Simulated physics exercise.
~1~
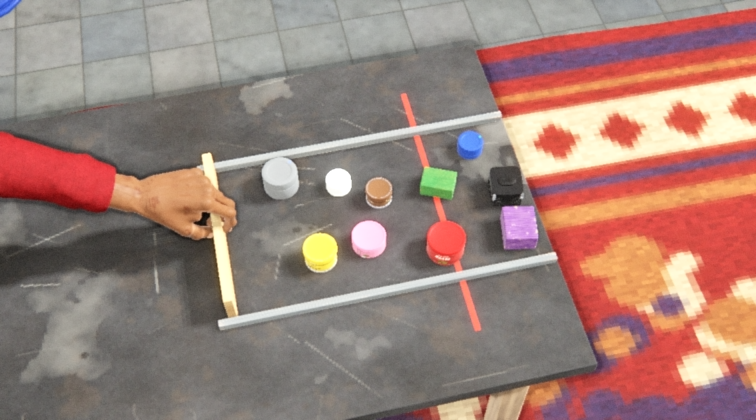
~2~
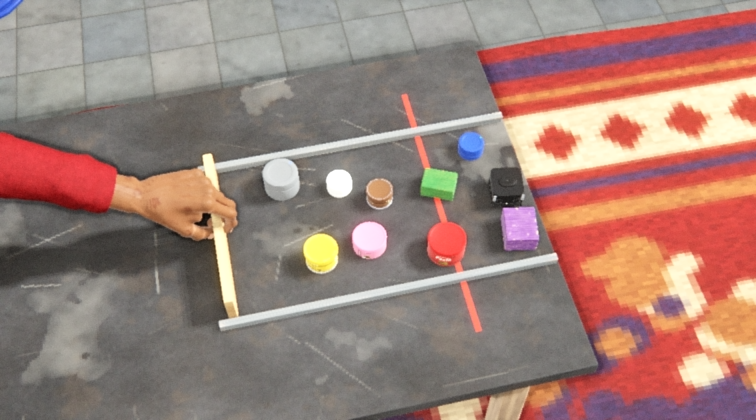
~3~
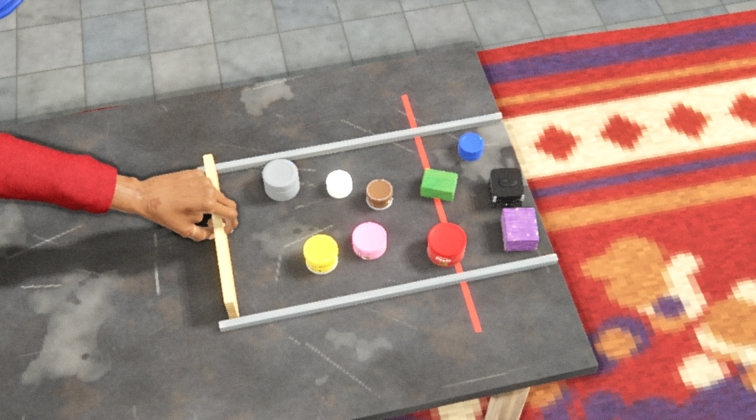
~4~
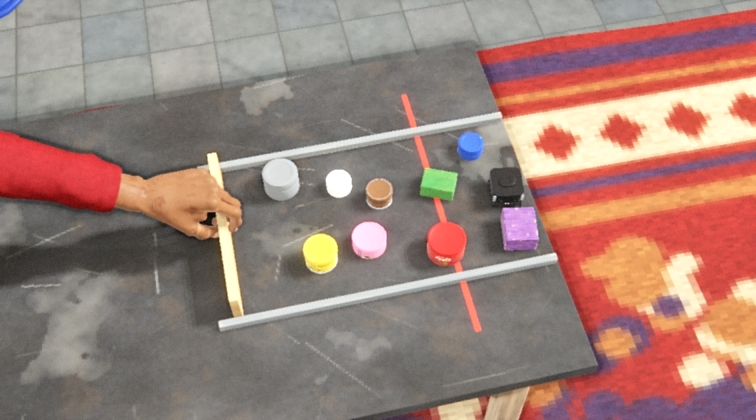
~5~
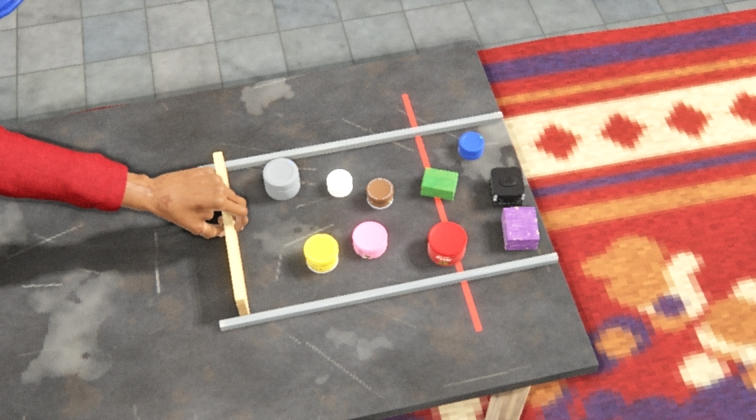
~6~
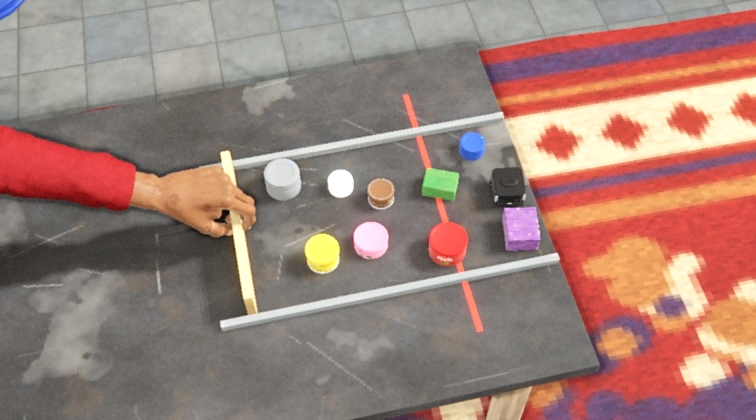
At first, a hand in a red sleeve holds a wooden board still at the left end of two grey rails, with assorted small pots, lids and blocks lying between them, some near a red tape line. Then the hand slides the board slightly to the right, while the objects stay in place.
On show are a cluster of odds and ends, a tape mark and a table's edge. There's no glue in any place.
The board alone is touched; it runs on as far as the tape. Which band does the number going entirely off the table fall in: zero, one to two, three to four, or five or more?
It falls in the zero band.
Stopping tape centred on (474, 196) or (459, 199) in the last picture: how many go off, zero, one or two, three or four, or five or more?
At each place: One to two and none.
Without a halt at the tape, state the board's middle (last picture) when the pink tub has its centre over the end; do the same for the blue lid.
The middle is at (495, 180) when it's the pink tub, and at (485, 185) when it's the blue lid.
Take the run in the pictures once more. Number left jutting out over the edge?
The count is 0.
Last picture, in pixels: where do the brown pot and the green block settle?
Approximately (452, 195) for one, approximately (472, 178) for the other.
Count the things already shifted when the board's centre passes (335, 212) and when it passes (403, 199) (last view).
The count is 5 at the first point and 6 at the second.
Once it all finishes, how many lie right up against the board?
That number would be 4.
Soon after, none off yet; black case at rest near (507, 188); purple block at rest near (521, 229); blue lid at rest near (472, 147).
At rest, the number that fall off is zero.
